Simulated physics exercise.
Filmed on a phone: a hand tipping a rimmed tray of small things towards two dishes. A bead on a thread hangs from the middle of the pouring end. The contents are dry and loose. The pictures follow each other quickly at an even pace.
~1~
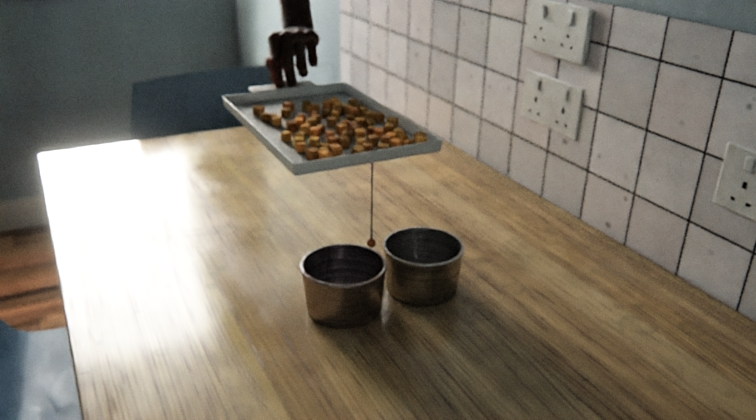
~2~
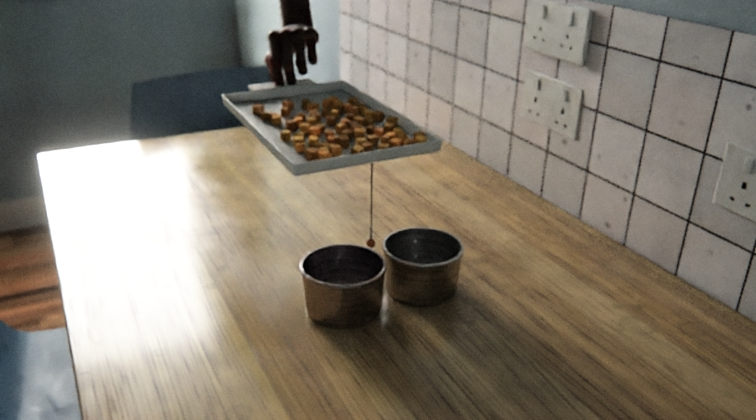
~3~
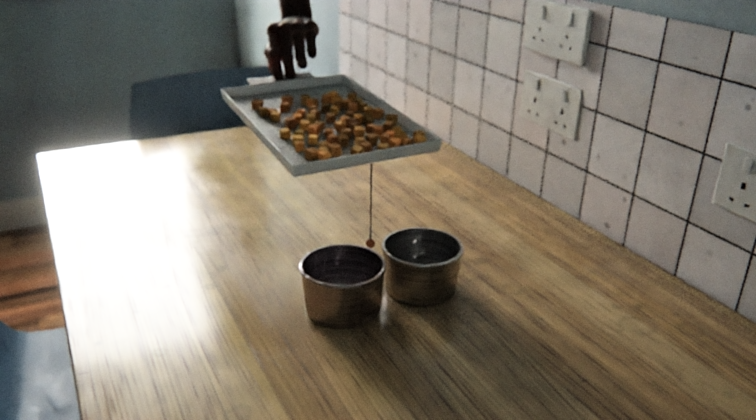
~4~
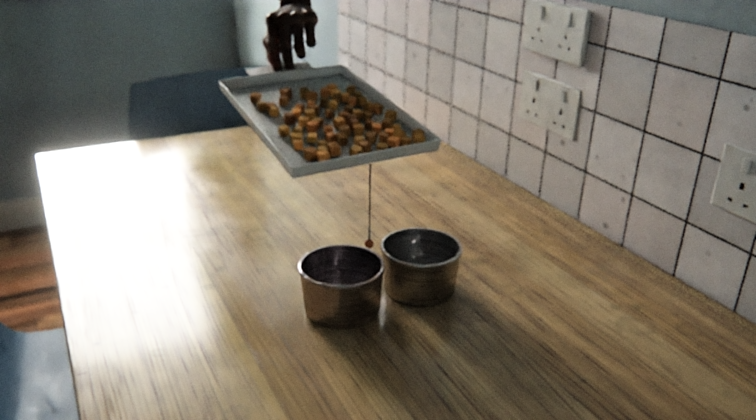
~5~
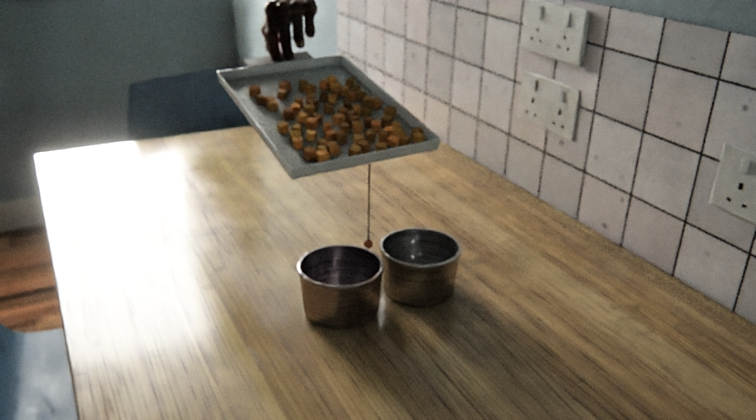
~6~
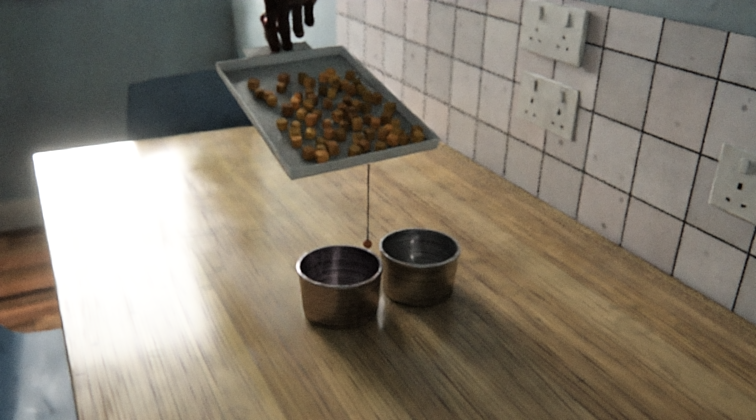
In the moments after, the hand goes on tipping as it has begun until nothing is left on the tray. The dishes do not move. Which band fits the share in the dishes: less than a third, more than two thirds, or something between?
In the dishes lies under a third of it.
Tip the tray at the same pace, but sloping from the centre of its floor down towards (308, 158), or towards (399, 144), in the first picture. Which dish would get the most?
At the first place the left one, at the second the right dish.
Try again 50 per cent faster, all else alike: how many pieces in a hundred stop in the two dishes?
About 10 per cent.
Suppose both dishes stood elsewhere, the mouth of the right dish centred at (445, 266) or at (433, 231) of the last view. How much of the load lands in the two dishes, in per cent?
In turn 50 and 0 in a hundred.
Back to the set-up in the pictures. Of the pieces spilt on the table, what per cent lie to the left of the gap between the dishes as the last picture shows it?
Close to 40 per cent.
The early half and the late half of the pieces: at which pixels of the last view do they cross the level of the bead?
The first part at (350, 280); the rest at (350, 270).
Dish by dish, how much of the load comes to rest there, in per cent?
Left dish: 10 %, right dish: 0 %.
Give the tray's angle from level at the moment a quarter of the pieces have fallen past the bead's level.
Around 110° of tilt.
Soon after the last picture, tray tipped steeply; all on the tray.
A little later, tray tipped right over; nearly all on the tray; a stray few outside both.
Later still, tray tipped past a quarter turn; a small part in the left dish; most outside both.
At rest, tray tipped past a quarter turn; a small part in the left dish; none in the right dish; most outside both.
